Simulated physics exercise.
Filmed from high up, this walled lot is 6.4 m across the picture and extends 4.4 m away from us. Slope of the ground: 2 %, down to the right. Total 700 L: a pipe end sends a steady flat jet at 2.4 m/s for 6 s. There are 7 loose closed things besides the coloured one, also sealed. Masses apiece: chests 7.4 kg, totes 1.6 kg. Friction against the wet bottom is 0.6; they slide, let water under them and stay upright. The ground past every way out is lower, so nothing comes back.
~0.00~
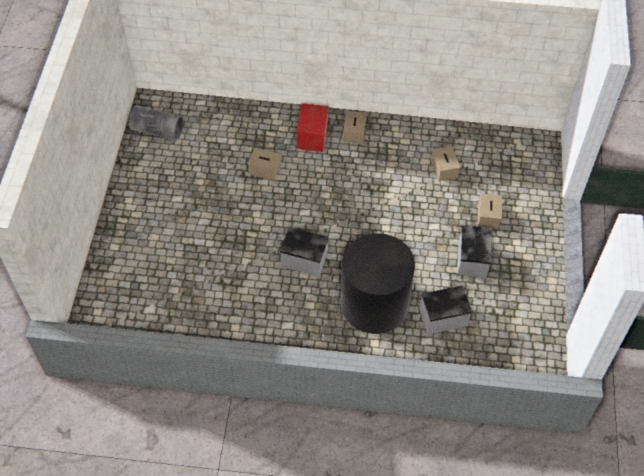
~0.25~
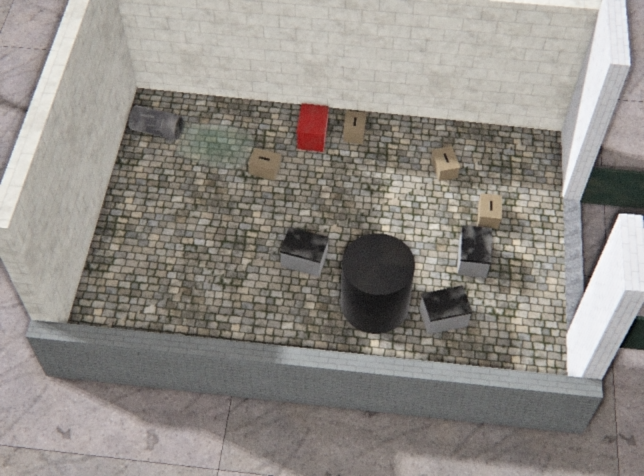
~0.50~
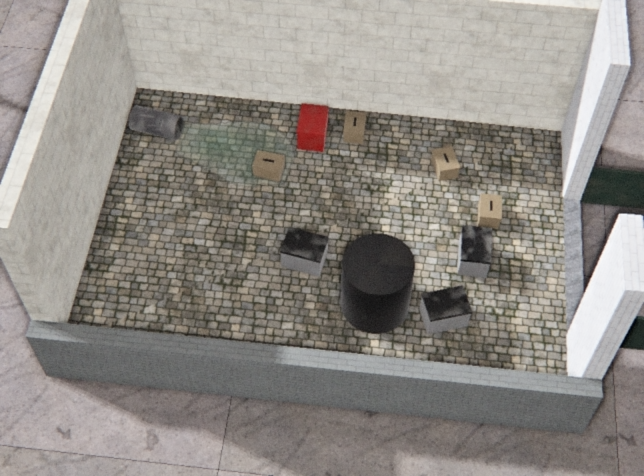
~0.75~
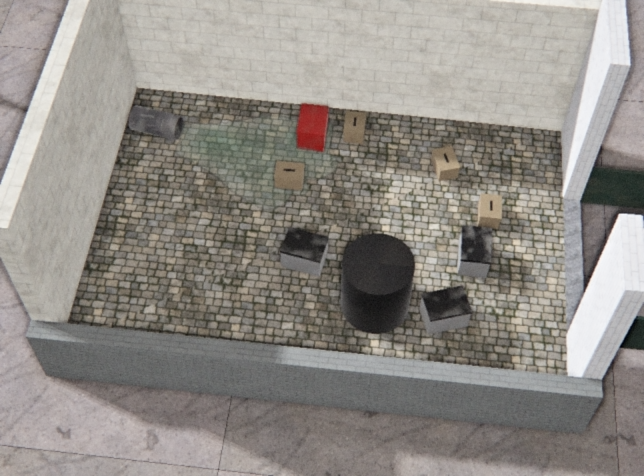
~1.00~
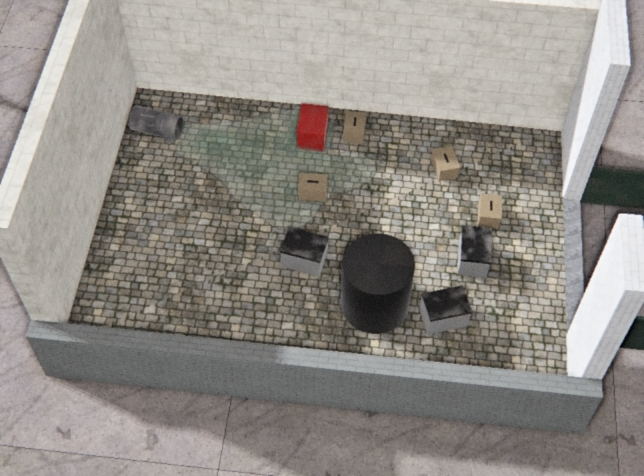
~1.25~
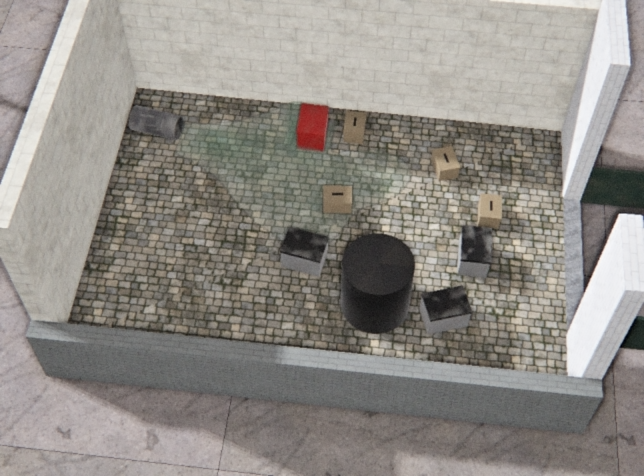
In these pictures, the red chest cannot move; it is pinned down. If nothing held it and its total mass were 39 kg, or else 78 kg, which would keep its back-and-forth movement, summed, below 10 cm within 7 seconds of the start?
Going by the flood, the smaller mass keeps it.
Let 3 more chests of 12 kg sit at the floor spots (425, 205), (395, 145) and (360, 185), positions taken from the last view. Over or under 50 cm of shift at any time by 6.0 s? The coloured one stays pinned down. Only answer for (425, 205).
Looks like it stops inside, going by the run.
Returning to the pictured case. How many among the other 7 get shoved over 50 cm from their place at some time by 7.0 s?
The number is 5.
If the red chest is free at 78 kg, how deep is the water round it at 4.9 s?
6 cm, roughly.
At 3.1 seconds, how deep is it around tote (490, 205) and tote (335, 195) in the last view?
2 and 6 cm.
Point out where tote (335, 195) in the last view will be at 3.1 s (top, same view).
Roughly at (455, 280).
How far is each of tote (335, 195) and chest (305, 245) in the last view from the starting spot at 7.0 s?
The one named first has moved 450 cm, the other 0 cm.
After 1.8 s the red chest would be 0 cm from its start with 39 kg and 0 cm from its start with 78 kg; 6 cm of water round it then.
After 3.1 s the red chest would be 0 cm from its start with 39 kg and 0 cm from its start with 78 kg; 6 cm of water round it then.
After 4.9 s the red chest would be 0 cm from its start with 39 kg and 0 cm from its start with 78 kg; 6 cm of water round it then.
After 7.0 s the red chest would be 0 cm from its start with 39 kg and 0 cm from its start with 78 kg; 2 cm of water round it then.
